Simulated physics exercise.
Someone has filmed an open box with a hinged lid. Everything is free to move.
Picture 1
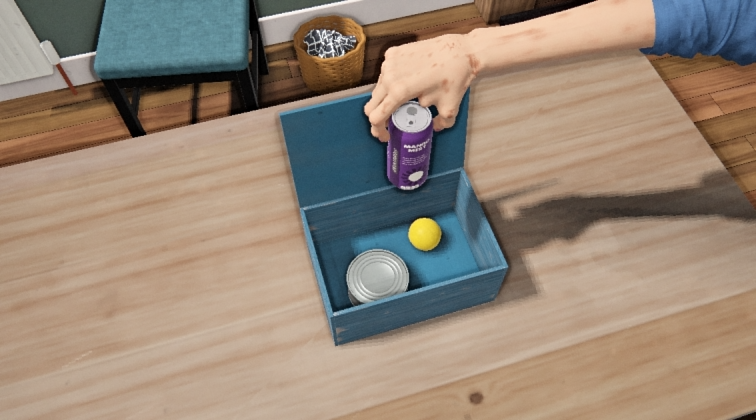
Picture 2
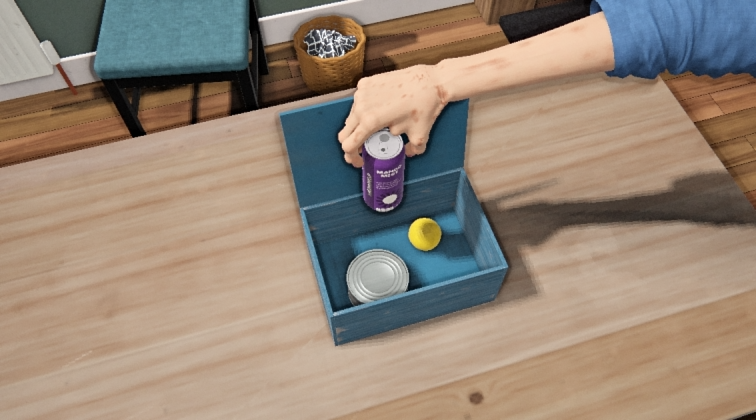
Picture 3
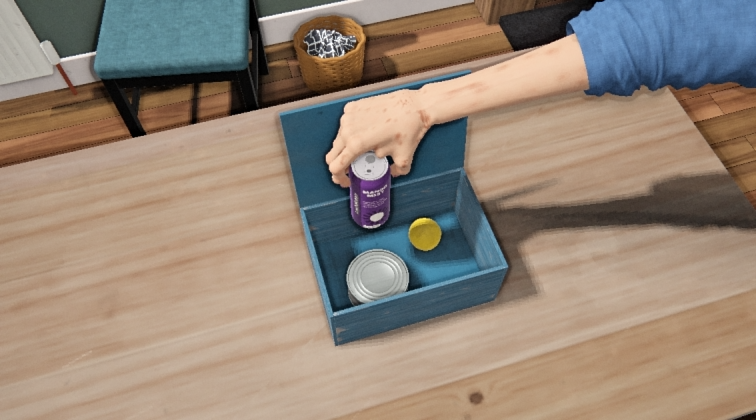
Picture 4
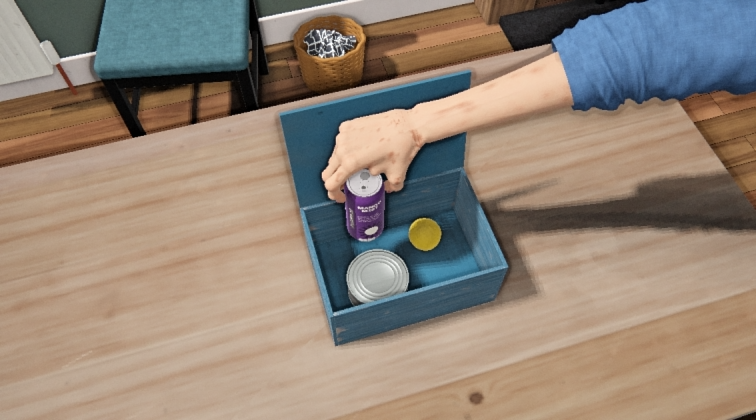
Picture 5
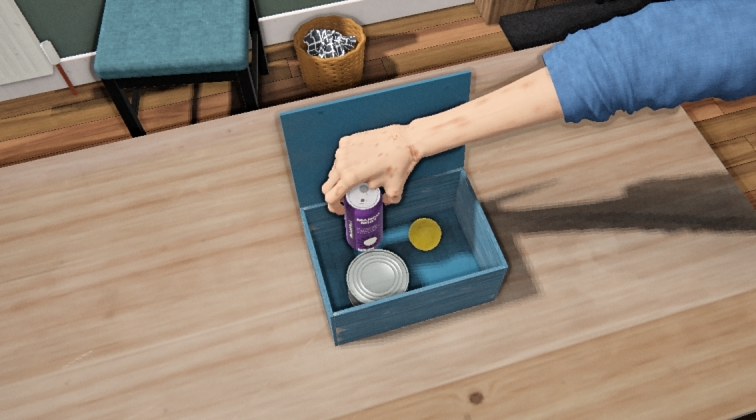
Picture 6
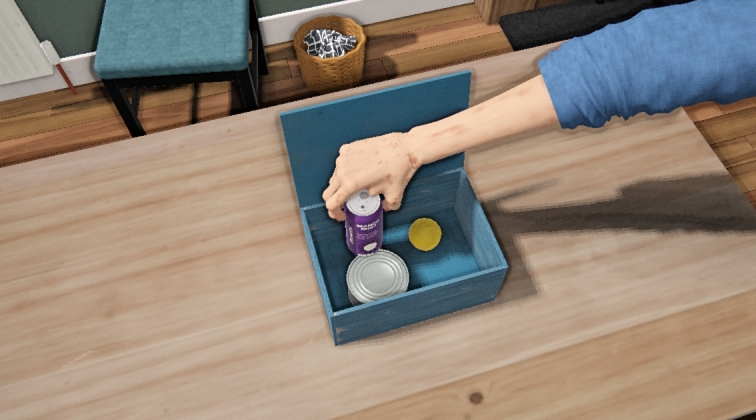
A purple can, gripped from above by a hand in a blue sleeve reaching from the upper right, moves down and to the left into an open blue box, where the hand still holds it. The box, its hinged lid raised at the back, holds a yellow ball and a silvery-grey tin at the front left. The unmoving view looks down on a pale wooden table, with a teal-topped stool and wicker basket behind.
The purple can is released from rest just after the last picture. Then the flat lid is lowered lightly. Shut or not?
Here the lid will not close.
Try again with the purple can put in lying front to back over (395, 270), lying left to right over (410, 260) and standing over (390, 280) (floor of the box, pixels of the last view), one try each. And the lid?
First, it closes; second, it shuts flat; third, it will not close.
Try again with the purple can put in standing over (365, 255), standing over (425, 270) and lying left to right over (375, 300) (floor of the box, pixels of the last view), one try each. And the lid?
First, it stays ajar; second, it stays ajar; third, it shuts flat.
Then, 1.40 s later than the last frame, lid 85° above the rim; purple can tilted by 12° near (361, 219).
Then, 2.30 s later than the last frame, lid 81° above the rim; purple can tilted by 7° near (362, 221).
When it is over, lid 69° above the rim; all 3 as before. End places, in pixels of the last picture, purple can near (363, 225).
